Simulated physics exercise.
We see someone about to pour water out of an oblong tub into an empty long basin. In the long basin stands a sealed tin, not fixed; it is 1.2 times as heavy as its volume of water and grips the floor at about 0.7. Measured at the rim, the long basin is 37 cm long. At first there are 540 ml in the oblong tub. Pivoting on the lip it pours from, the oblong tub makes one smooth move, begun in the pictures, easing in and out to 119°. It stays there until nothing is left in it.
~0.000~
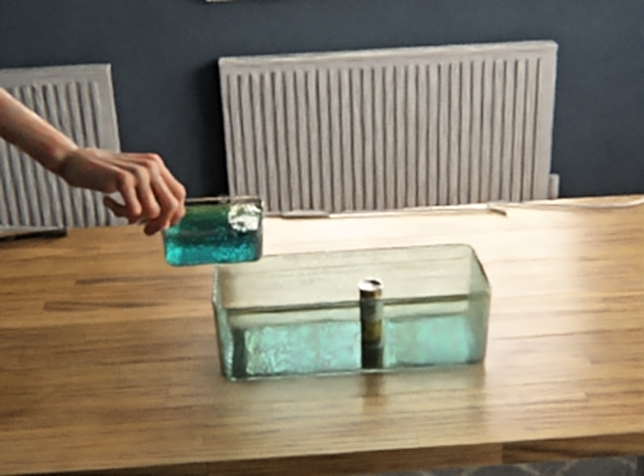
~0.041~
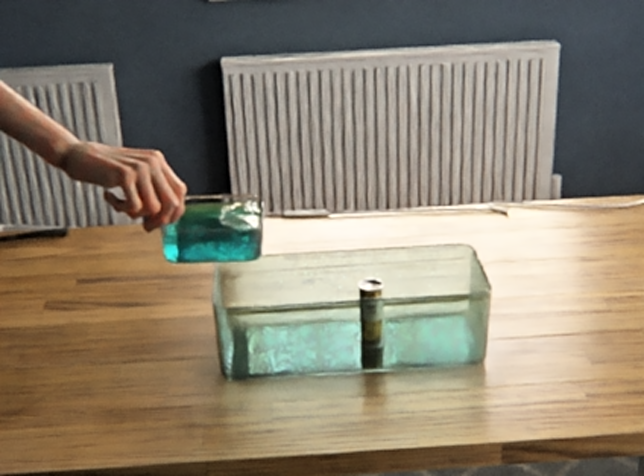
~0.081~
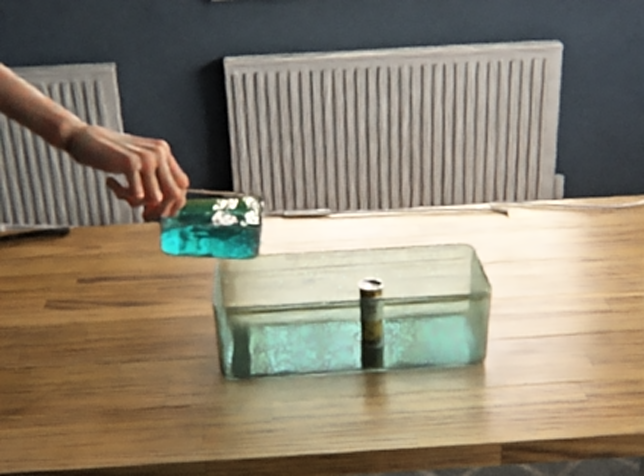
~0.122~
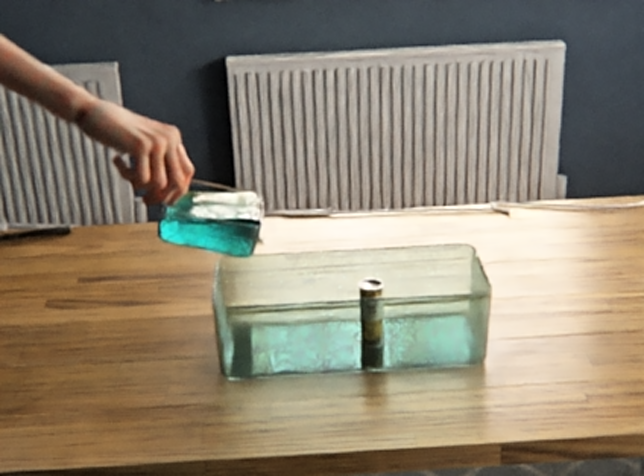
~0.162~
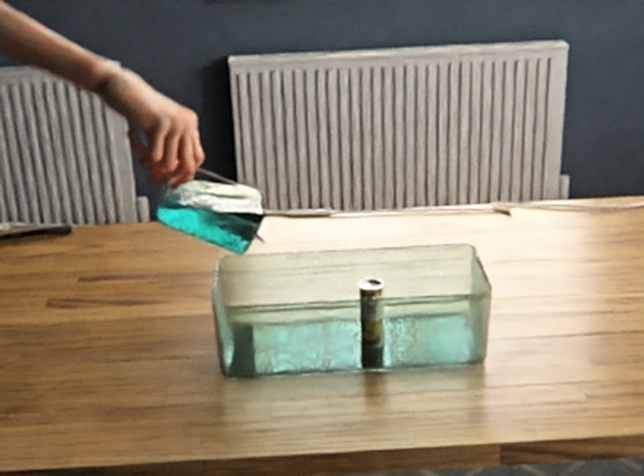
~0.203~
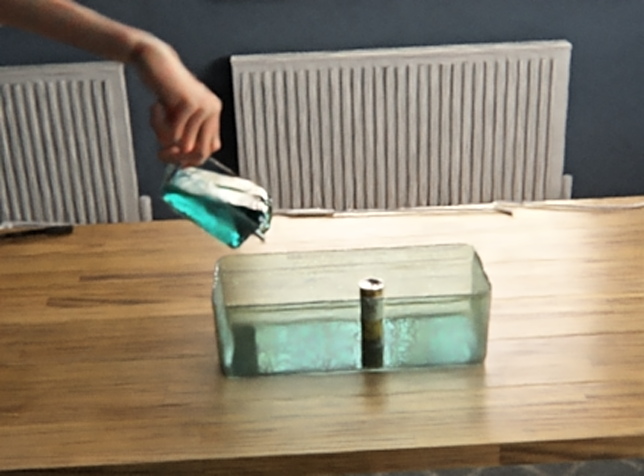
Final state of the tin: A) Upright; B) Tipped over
B.
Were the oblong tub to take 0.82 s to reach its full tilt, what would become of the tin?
Outcome - the tin remains standing.
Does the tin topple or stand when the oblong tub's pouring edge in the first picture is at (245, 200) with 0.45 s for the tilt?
After that, the tin stays vertical.
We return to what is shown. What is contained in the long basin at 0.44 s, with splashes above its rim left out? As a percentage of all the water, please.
About 30%.
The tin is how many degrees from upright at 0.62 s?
Tilt: Around 10°.
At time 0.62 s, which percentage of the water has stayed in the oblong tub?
0 %.
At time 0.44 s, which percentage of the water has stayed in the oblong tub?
I'd put it near 10 percent.
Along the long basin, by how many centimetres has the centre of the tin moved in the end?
The tin's middle ends up about 9.0 cm along the basin.
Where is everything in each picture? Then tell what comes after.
In the first frame, it leans 0°; its right rim is at (262, 213); the water meets the walls at (166, 222) and (261, 216); the long basin's rim runs from (215, 284) to (482, 268); the tin's top is at (371, 287).
In the second frame, it leans 2°; its right rim is at (262, 213); the water meets the walls at (166, 220) and (261, 214).
In the third frame, it leans 7°; its right rim is at (262, 213); the water meets the walls at (165, 214) and (260, 210).
In the fourth frame, it leans 16°; its right rim is at (262, 212); the water meets the walls at (164, 205) and (261, 206); 1 per cent is over the edge.
In the fifth frame, it leans 27°; its right rim is at (261, 212); the water meets the walls at (164, 192) and (254, 202); 5 per cent is over the edge.
In the sixth frame, it leans 41°; its right rim is at (261, 212); the water meets the walls at (165, 175) and (250, 195); 10 per cent is over the edge.
After 0.44 s the tilt is 114° and 10 per cent is still to pour; the tin stands where it began.
After 0.62 s the tilt is 119° and 0 per cent is still to pour; the tin leans 11°.
After 0.81 s the tilt is 119° and 0 per cent is still to pour; the tin leans 58°.
After 1.01 s the tilt is 119° and 0 per cent is still to pour; the tin lies on its side.
In the end the tin lies on its side.
